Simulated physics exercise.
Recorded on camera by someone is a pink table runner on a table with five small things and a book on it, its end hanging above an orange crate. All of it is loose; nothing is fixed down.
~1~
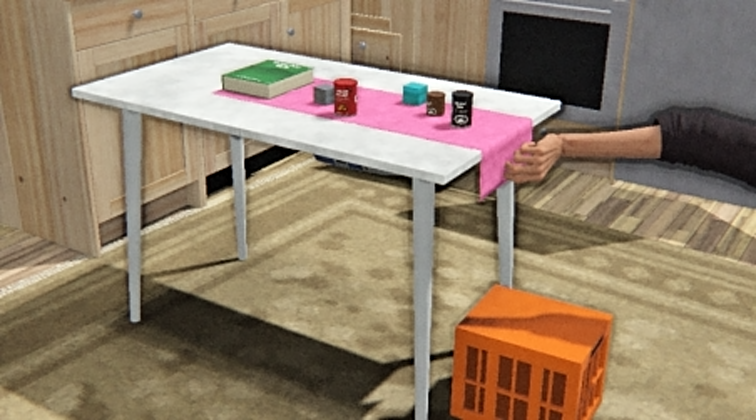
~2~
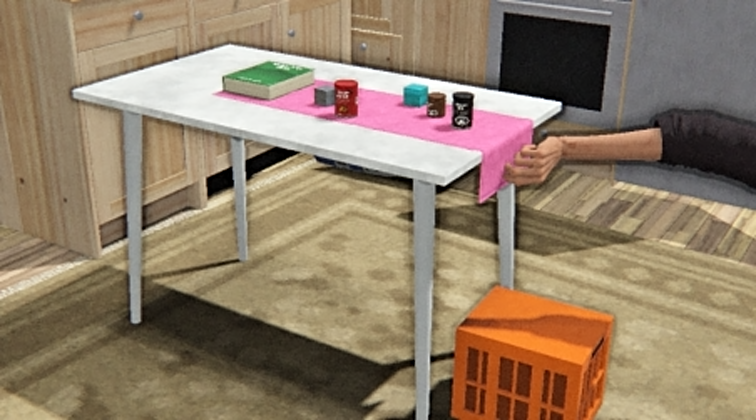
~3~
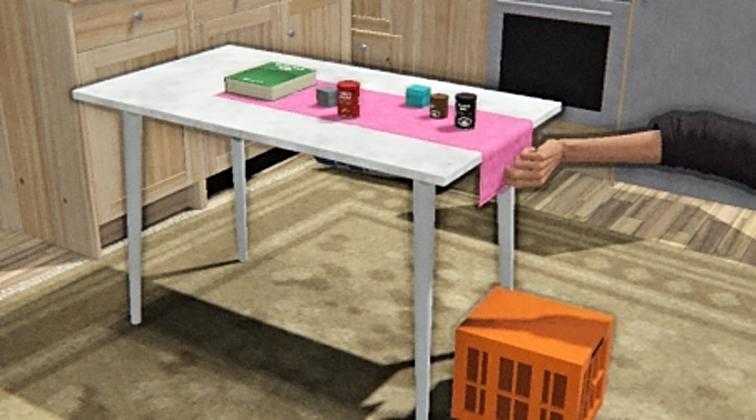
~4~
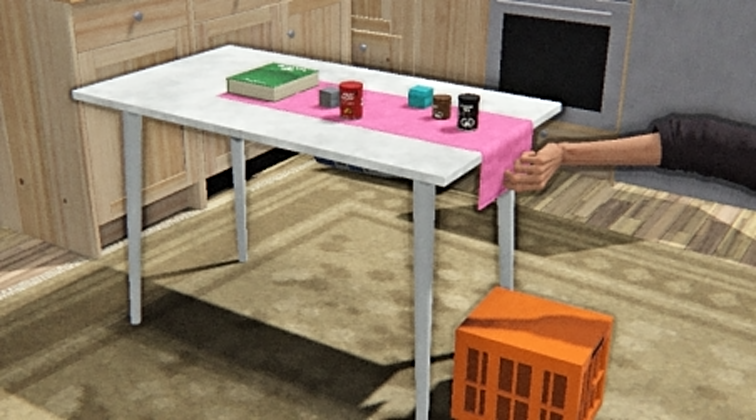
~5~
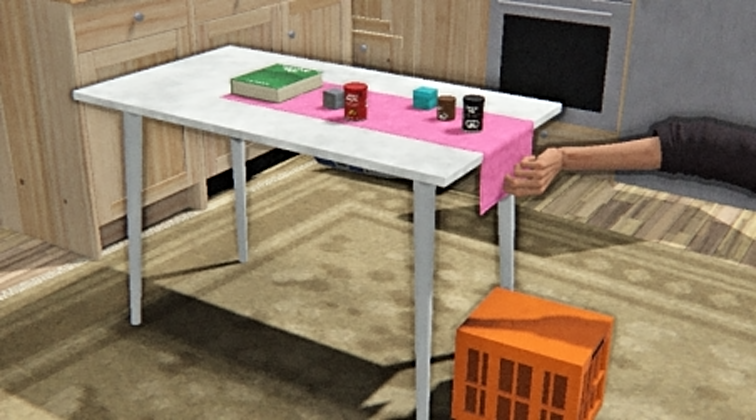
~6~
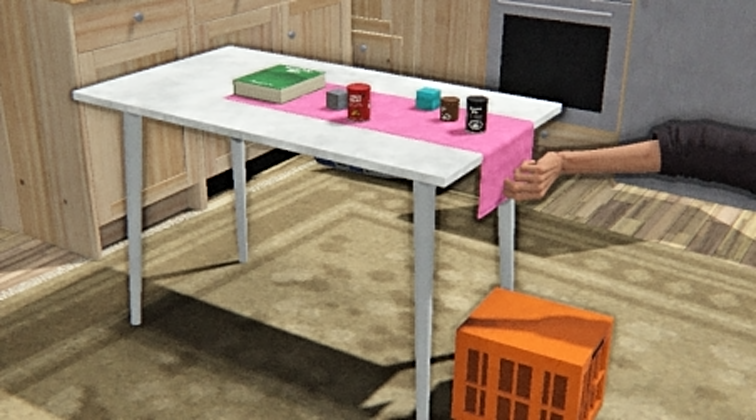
Hand slowly pulling a pink runner down over a white table's edge, the book, cans and small cubes shifting right with it.
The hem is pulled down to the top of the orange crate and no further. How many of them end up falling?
Gone: Three.
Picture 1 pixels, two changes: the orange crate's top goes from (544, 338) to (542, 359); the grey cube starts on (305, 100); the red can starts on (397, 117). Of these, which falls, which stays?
The grey cube stays put; the red can is lost.
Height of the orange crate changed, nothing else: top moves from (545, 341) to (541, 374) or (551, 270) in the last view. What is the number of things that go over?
Then 4, then 1.
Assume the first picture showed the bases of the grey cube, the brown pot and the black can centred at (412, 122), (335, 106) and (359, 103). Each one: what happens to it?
Grey cube dropped, brown pot kept, black can kept.
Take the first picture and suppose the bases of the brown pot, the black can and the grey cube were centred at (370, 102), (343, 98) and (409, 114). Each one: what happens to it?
The brown pot keeps its place on top, the black can holds on, the grey cube falls.
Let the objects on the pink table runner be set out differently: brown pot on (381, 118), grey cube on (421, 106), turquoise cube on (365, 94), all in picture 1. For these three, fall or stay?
Briefly: Brown pot drops; grey cube drops; turquoise cube stays.
Soon after, hem near (503, 272); black can and brown pot gone.
After that, hem on the crate; black can, brown pot and turquoise cube gone.
In the end, hem on the crate; black can, brown pot and turquoise cube gone. Over the edge go three.
